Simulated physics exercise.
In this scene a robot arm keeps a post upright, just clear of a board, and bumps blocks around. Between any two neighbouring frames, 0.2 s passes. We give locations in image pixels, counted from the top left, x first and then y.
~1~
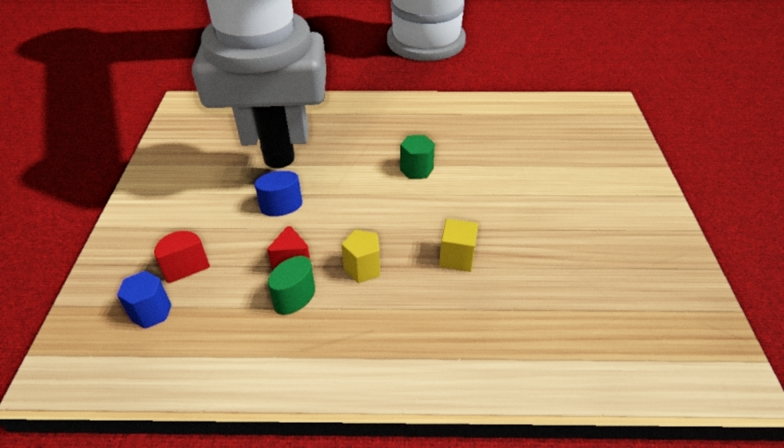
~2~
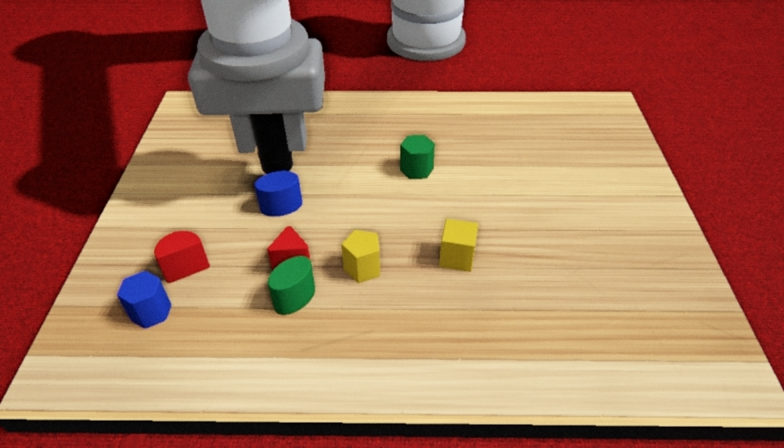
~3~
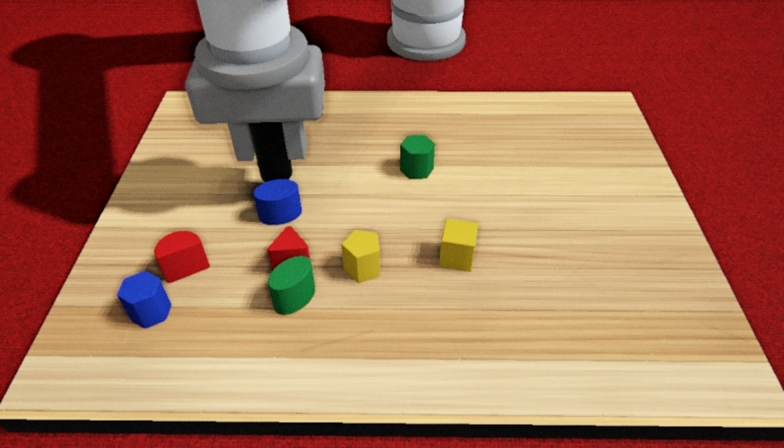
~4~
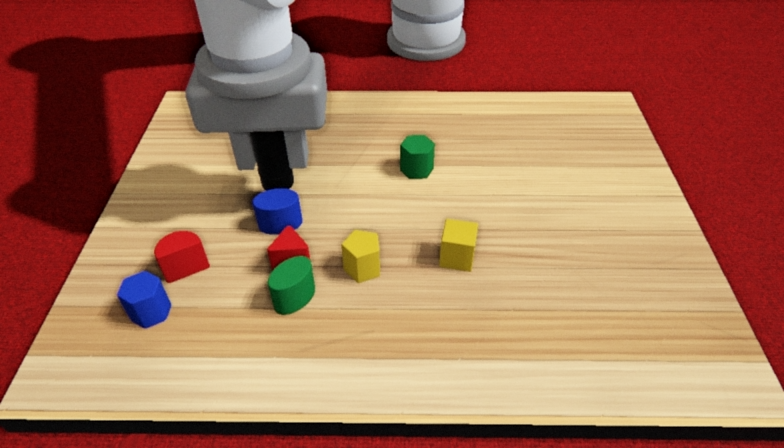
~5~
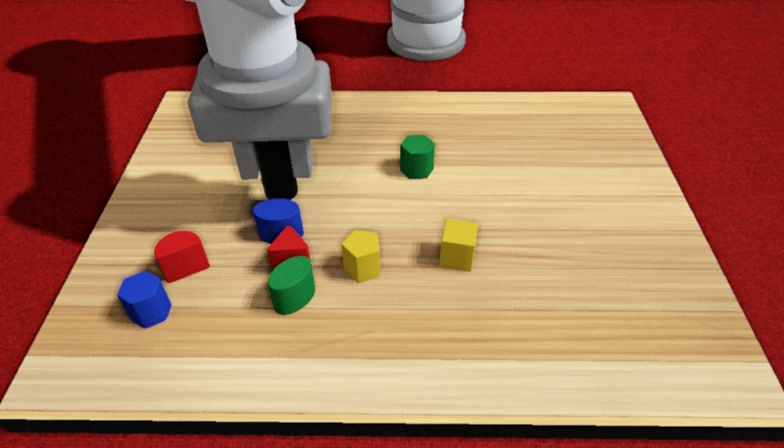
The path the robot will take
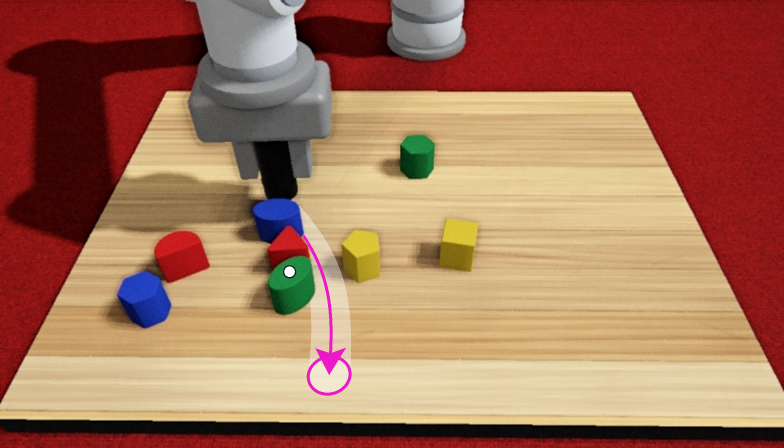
Robot arm with a black post moving down to a blue oval block and pushing it toward a red triangular block.
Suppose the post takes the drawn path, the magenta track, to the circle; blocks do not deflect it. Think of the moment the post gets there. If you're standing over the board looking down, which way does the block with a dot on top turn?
If we look at it from overhead, the block with a dot on top pivots clockwise.
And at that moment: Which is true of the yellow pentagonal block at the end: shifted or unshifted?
Well, the yellow pentagonal block holds its place.
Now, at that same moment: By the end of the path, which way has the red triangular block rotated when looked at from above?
Looking from above, the answer is counterclockwise.
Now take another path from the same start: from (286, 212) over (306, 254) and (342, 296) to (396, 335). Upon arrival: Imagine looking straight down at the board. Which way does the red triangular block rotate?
It turns round anticlockwise.
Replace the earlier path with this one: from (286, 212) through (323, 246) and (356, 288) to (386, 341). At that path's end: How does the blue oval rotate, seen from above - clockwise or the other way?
Answer: Clockwise.
Drawn move, from (286, 212) via (314, 254) and (330, 307), ending at (329, 375); the dot is on the green oval.
On the path given first. One third of the way, post at (311, 234); blue oval at (275, 236), turned 80° clockwise; red triangular block at (280, 264), turned 60° anticlockwise; green oval at (297, 285).
Two thirds of the way, post at (327, 288); blue oval at (275, 236), turned 80° clockwise; red triangular block at (280, 265), turned 55° anticlockwise; green oval at (291, 303), turned 50° clockwise.
At the end, post at (326, 357); blue oval at (275, 236), turned 80° clockwise; red triangular block at (280, 265), turned 55° anticlockwise; green oval at (288, 321), turned 125° clockwise; yellow pentagonal block still.
